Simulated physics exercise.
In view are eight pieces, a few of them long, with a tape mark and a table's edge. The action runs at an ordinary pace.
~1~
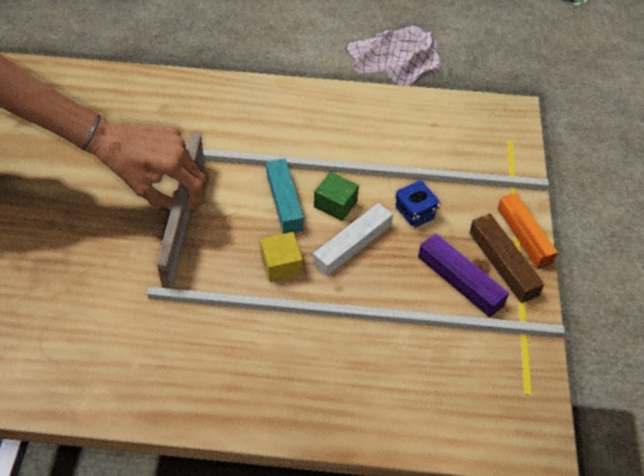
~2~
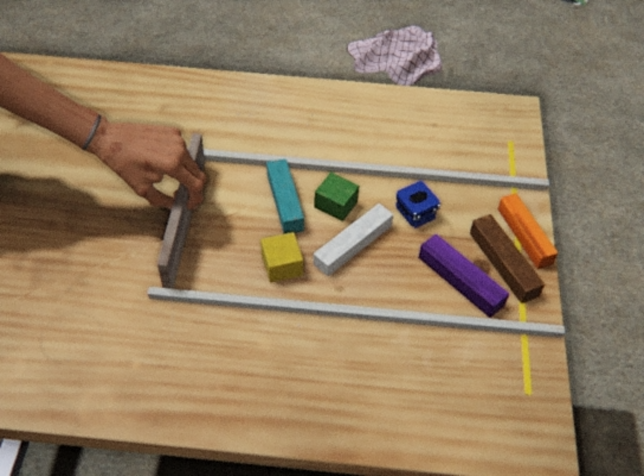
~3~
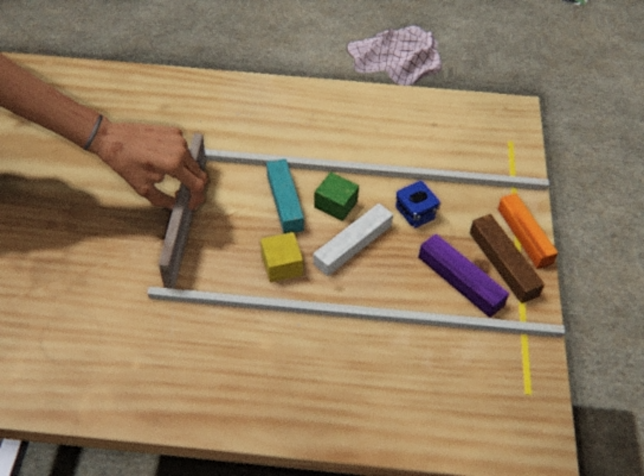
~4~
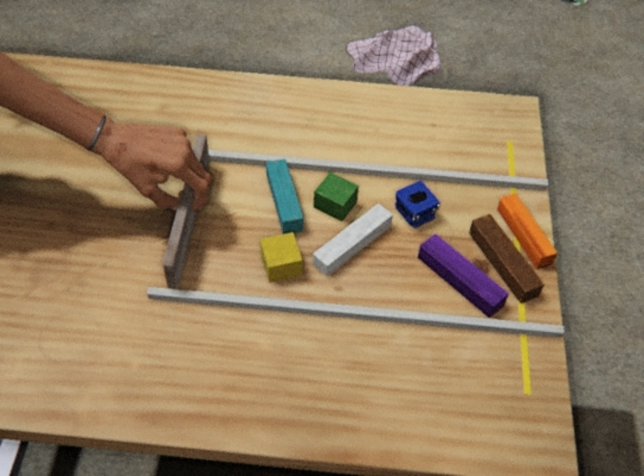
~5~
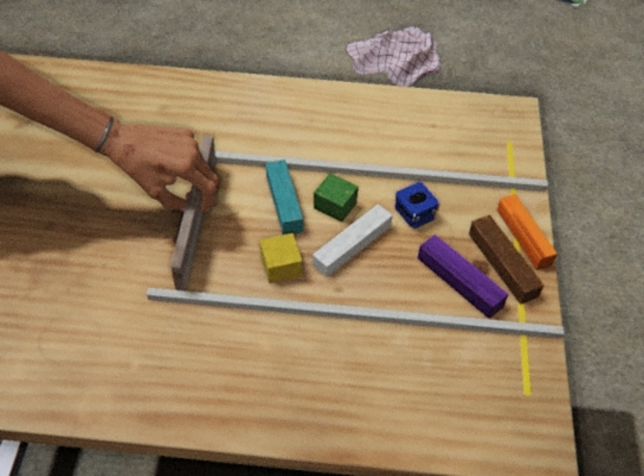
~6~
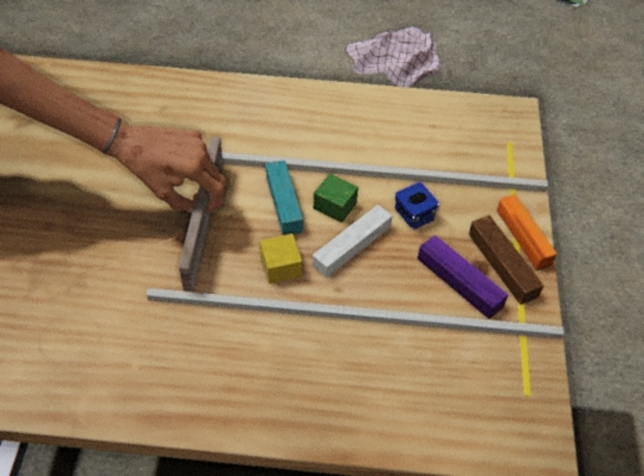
On a wooden table, a hand sliding an upright board slightly right between two rails, toward colored blocks that stay still.
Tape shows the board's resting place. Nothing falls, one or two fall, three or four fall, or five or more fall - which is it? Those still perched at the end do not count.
Five or more fall.
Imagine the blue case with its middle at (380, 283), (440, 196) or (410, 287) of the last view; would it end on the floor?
Trying each place in order, it drops down, it drops down and it drops down.
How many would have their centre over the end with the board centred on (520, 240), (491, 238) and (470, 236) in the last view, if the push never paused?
Place by place, 6, 4 and 2.
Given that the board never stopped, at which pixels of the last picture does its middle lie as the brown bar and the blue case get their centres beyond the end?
The middle sits near (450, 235) for the first and near (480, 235) for the other.
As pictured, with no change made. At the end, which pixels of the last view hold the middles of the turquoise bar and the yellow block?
The turquoise bar stops around (527, 219); the yellow block around (540, 287).
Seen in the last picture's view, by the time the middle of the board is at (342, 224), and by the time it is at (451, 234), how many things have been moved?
The first number is 5, the next one 8.
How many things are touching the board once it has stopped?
The count in contact is 2.
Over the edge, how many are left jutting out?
The total here is 0.
Soon after, none off yet; orange stick at rest near (526, 232); brown bar at rest near (505, 259); purple stick at rest near (461, 276).
After that, none off yet; orange stick moving near (533, 231); brown bar displaced a little near (526, 254); purple stick displaced a little near (517, 280).
In the end, the number that fall off is five or more; gone, green block, white bar, blue case, purple stick, brown bar and orange stick.
